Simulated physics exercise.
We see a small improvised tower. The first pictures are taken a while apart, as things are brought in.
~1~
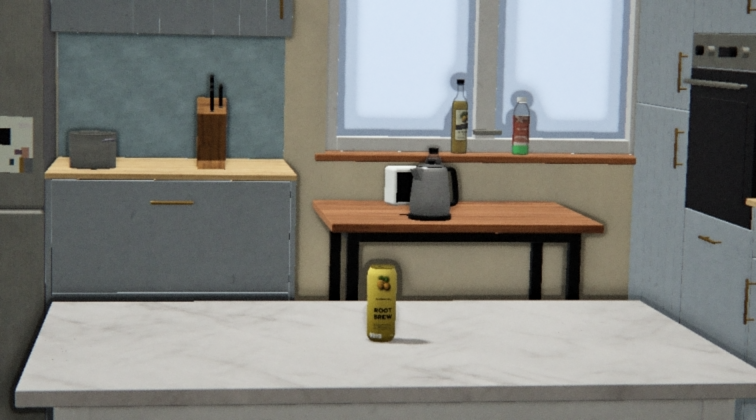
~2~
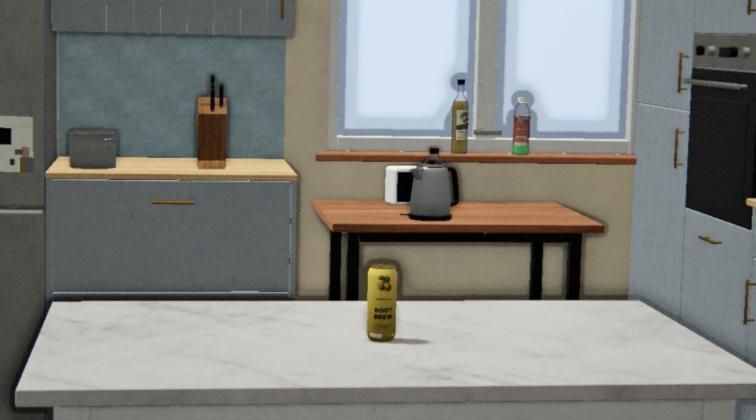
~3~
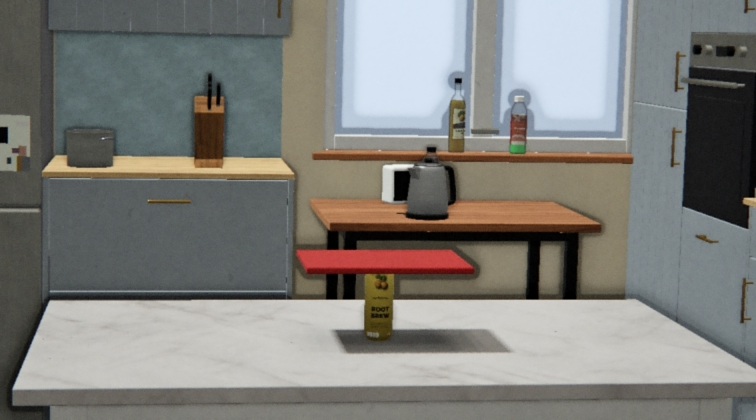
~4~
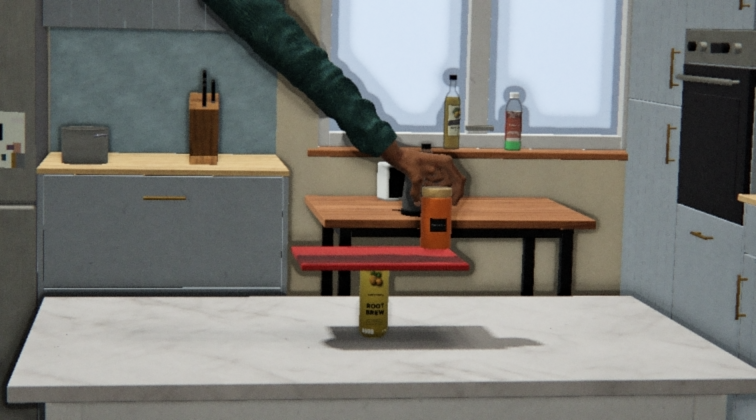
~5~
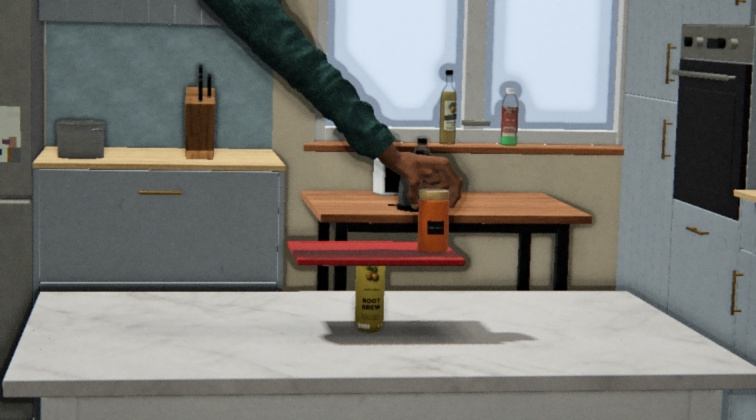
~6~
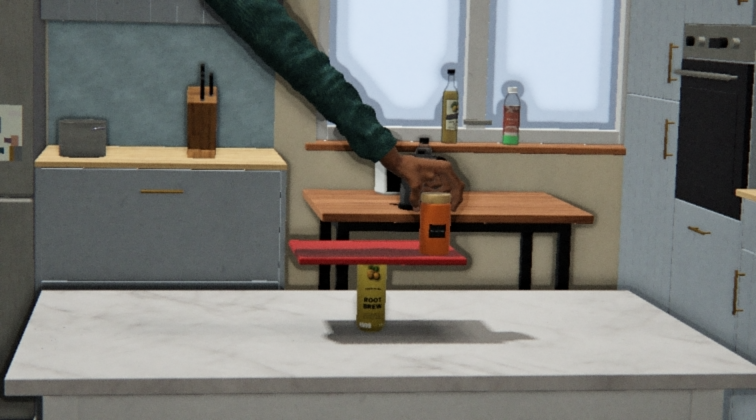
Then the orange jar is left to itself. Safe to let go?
Outcome: The stack loses its balance.
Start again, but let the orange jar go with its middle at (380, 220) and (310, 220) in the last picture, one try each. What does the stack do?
First try: It keeps its balance; second try: It loses its balance.
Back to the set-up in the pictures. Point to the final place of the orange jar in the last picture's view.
Around (481, 321).
Then, 0.40 s after the last picture, orange jar now fallen; red lid tipped 57° from how it was.
Then, 0.90 s after the last picture, red lid tipped 53° from how it was; yellow can tipped 26° from how it was.
Then, 1.10 s after the last picture, yellow can and red lid now fallen.
By the end, fallen, yellow can, red lid and orange jar. Seen from the same camera at the end, orange jar near (481, 321). The stack comes apart.
